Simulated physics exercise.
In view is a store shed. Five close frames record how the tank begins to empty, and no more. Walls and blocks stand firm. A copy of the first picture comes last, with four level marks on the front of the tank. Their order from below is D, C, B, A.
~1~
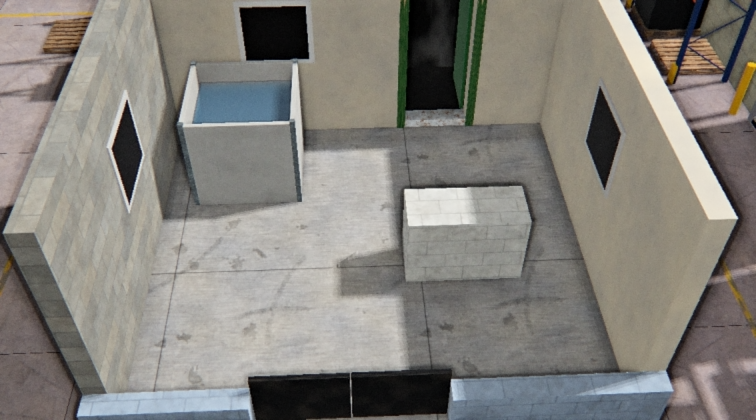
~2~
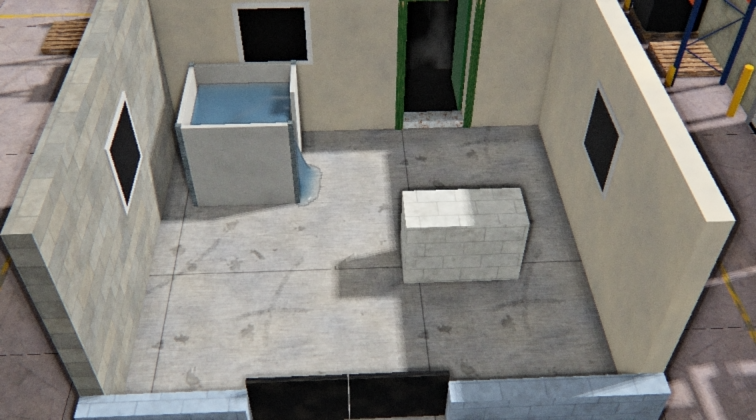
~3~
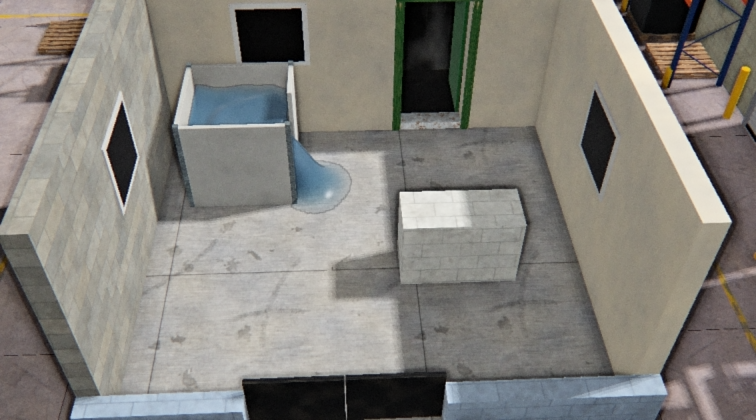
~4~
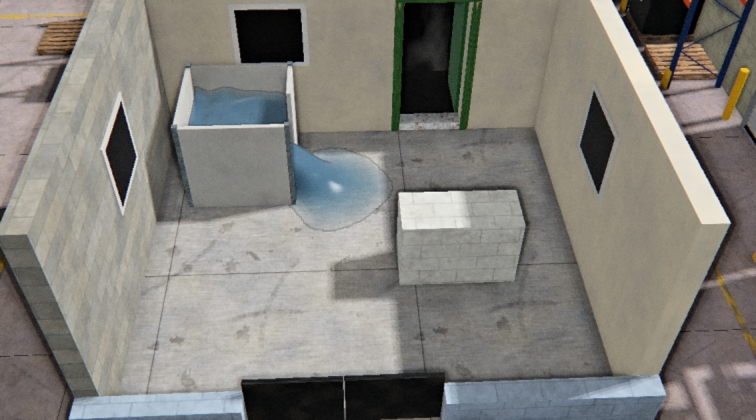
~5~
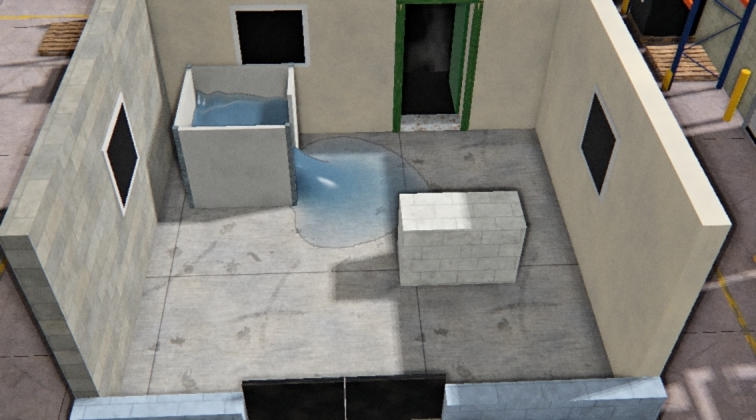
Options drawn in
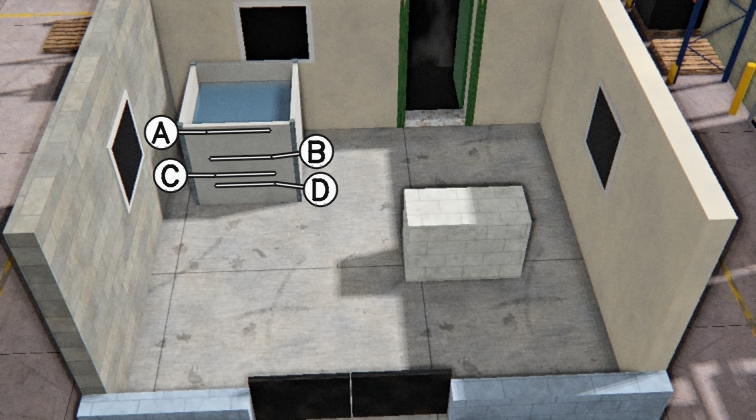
Water pours from the right side of a raised tank in the back left corner of a roofless store shed, spreading across the concrete floor in a widening pool that reaches the pale block near the middle.
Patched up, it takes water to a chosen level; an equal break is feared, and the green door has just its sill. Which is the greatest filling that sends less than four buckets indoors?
Line B.
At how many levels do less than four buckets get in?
Three of them.
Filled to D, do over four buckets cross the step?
No, that is safe.
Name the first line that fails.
Line A.
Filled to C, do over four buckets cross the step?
No, not at all.
On the marked copy, A at (237, 131); B at (241, 157); C at (244, 174); D at (246, 184); from the bottom up D, C, B, A.
With A, about 8 bucketfuls get in.
With B, a bucket or two gets in.
With C, nothing gets over.
With D, nothing gets over.
